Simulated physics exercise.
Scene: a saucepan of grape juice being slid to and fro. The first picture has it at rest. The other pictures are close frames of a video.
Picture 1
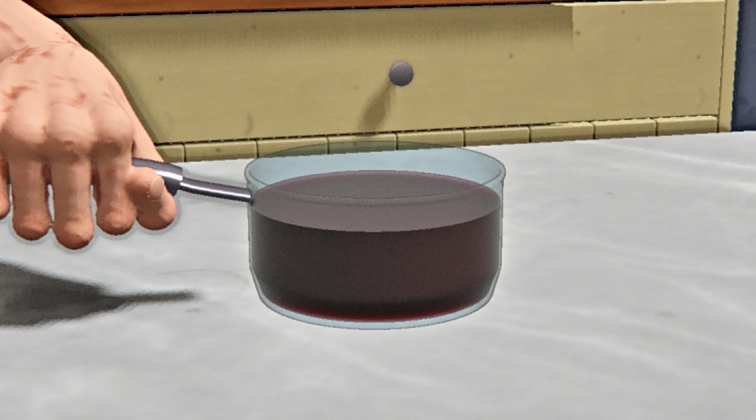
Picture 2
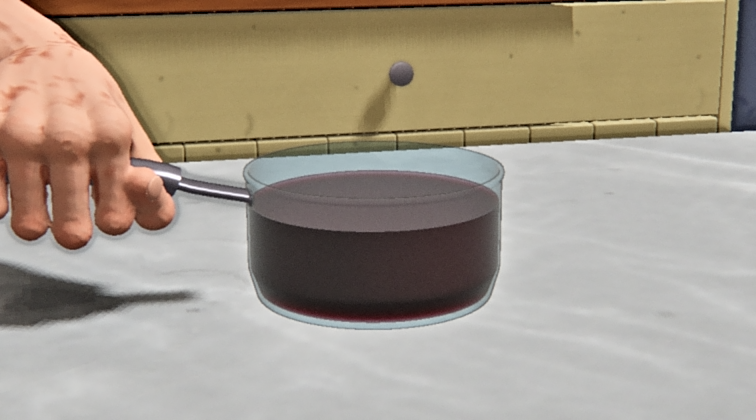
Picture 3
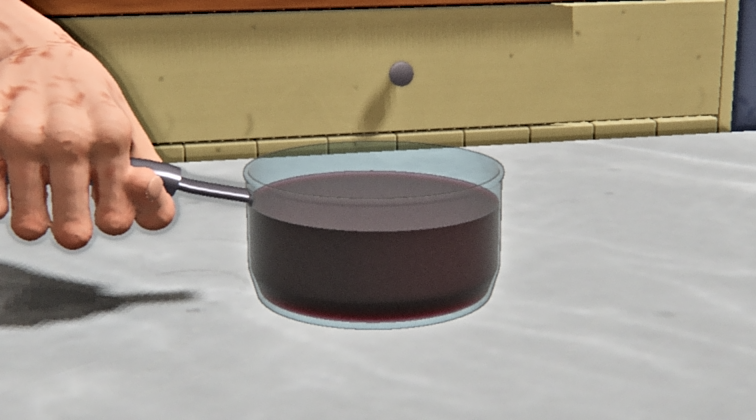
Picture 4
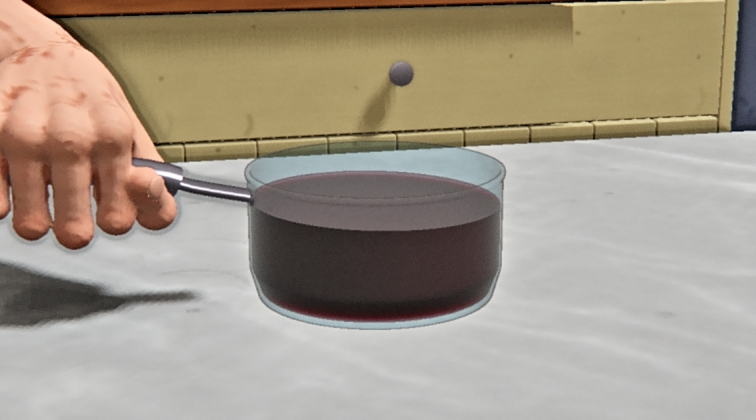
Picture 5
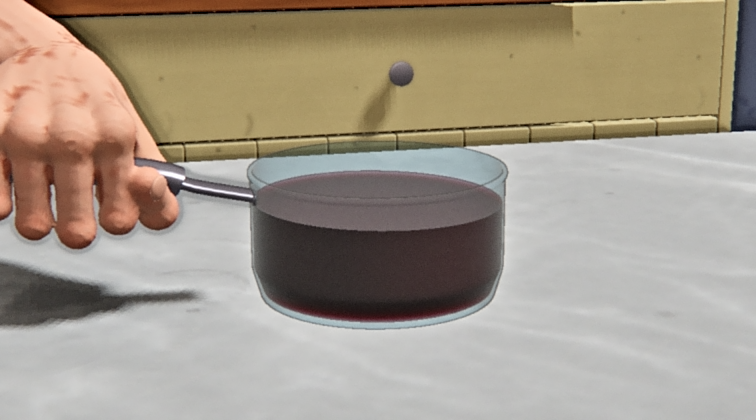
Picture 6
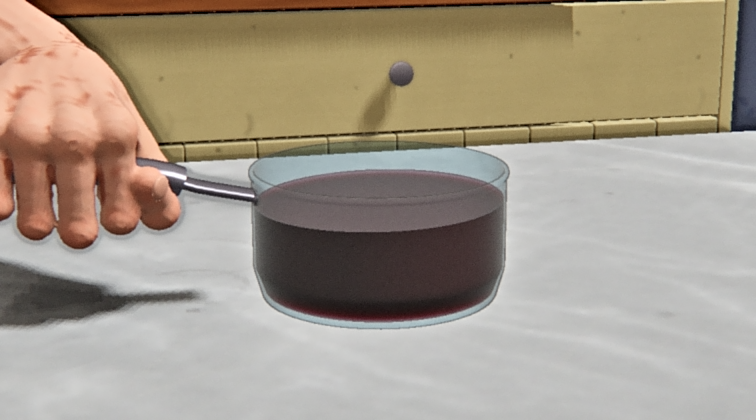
At first, a hand at the left grips the handle of a clear saucepan about three quarters full of dark grape juice, resting on a pale countertop. The pan barely moves, then the hand shifts it very slightly to the right, while the juice's surface stays about level.
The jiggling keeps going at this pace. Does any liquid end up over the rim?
I expect the liquid will be kept in at this rate.
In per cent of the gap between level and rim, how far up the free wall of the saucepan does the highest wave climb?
Around 40 percent.
A moment on, the highest wave so far climbs under half way to the rim.
When it is over, the highest wave so far climbs under half way to the rim; nothing has left it.
